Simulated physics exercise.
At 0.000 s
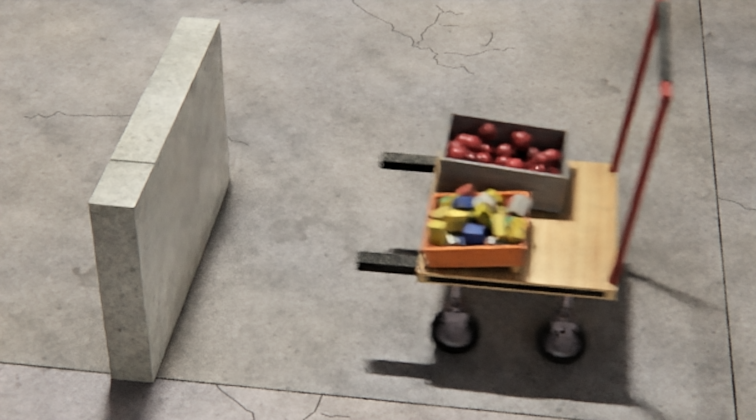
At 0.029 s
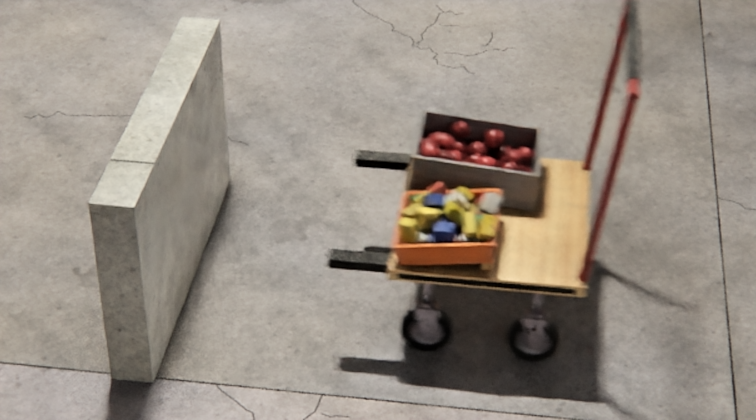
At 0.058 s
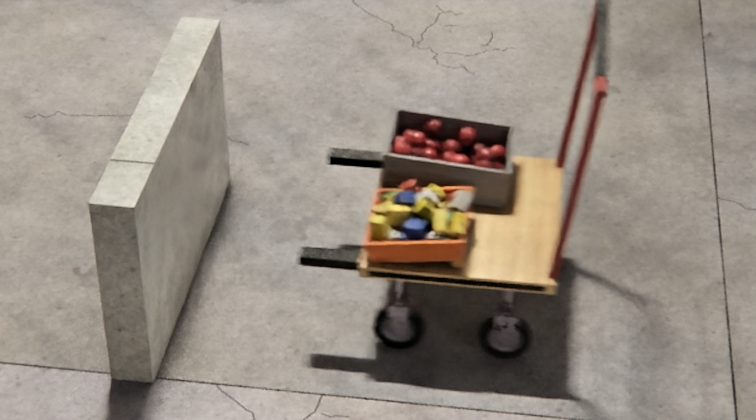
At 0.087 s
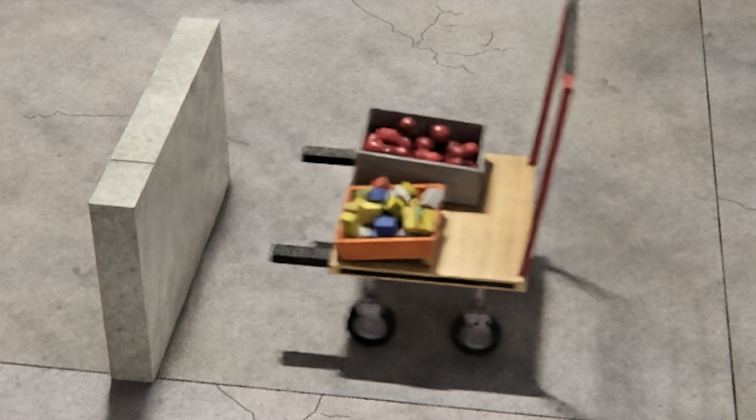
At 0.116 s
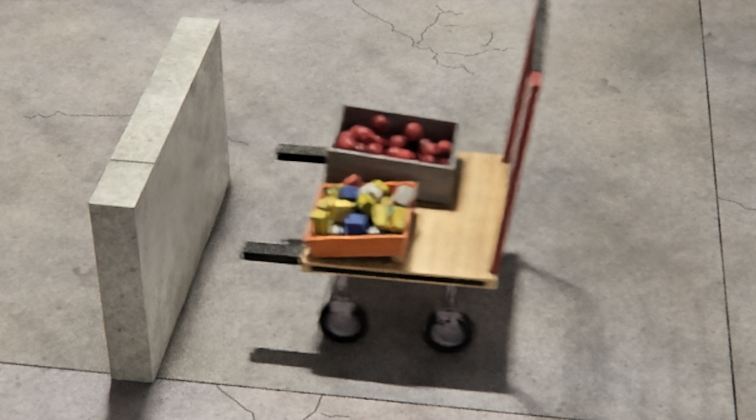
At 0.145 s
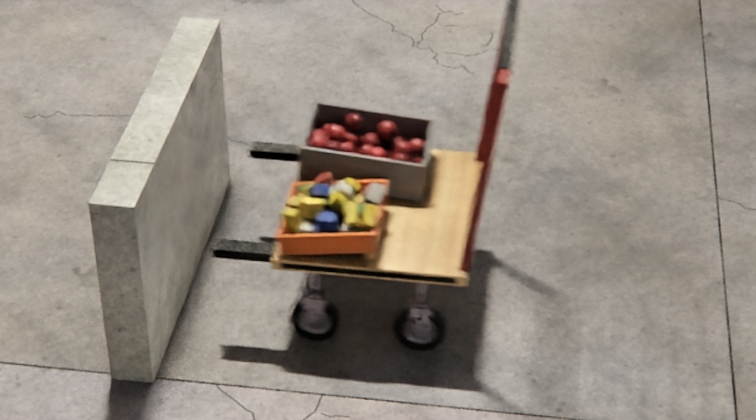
On a cracked concrete floor, a flat wooden trolley with a red handle rolled steadily left toward a solid grey wall, carrying an orange box of colourful toy bricks and a grey box of red apples.
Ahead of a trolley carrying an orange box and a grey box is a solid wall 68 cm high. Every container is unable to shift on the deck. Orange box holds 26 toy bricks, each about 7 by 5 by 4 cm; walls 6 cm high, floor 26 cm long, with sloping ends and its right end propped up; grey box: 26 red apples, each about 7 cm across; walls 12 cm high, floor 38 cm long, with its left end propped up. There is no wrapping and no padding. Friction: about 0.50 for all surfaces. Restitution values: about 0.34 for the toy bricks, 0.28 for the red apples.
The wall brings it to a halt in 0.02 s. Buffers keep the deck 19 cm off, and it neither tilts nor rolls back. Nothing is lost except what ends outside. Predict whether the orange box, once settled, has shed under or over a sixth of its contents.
The kept share is below five sixths.
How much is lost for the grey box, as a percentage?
For the grey box, the loss is 5%.
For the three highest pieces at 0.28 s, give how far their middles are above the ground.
60 cm.
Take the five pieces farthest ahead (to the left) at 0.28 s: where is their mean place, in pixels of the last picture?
Mean position approx. (212, 179).
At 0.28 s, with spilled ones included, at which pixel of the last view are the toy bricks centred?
Middle: About (253, 193) px.
After 0.18 s, the buffers strike the wall.
After 0.28 s, 7 of 26 out of the orange box and 0 of 26 out of the grey box.
After 0.40 s, 12 of 26 out of the orange box and 0 of 26 out of the grey box.
After 0.63 s, 15 of 26 out of the orange box and 1 of 26 out of the grey box.
When it is over (at 1.14 s), 15 of 26 out of the orange box and 1 of 26 out of the grey box. Asked share, 15 of 26, 58 per cent.
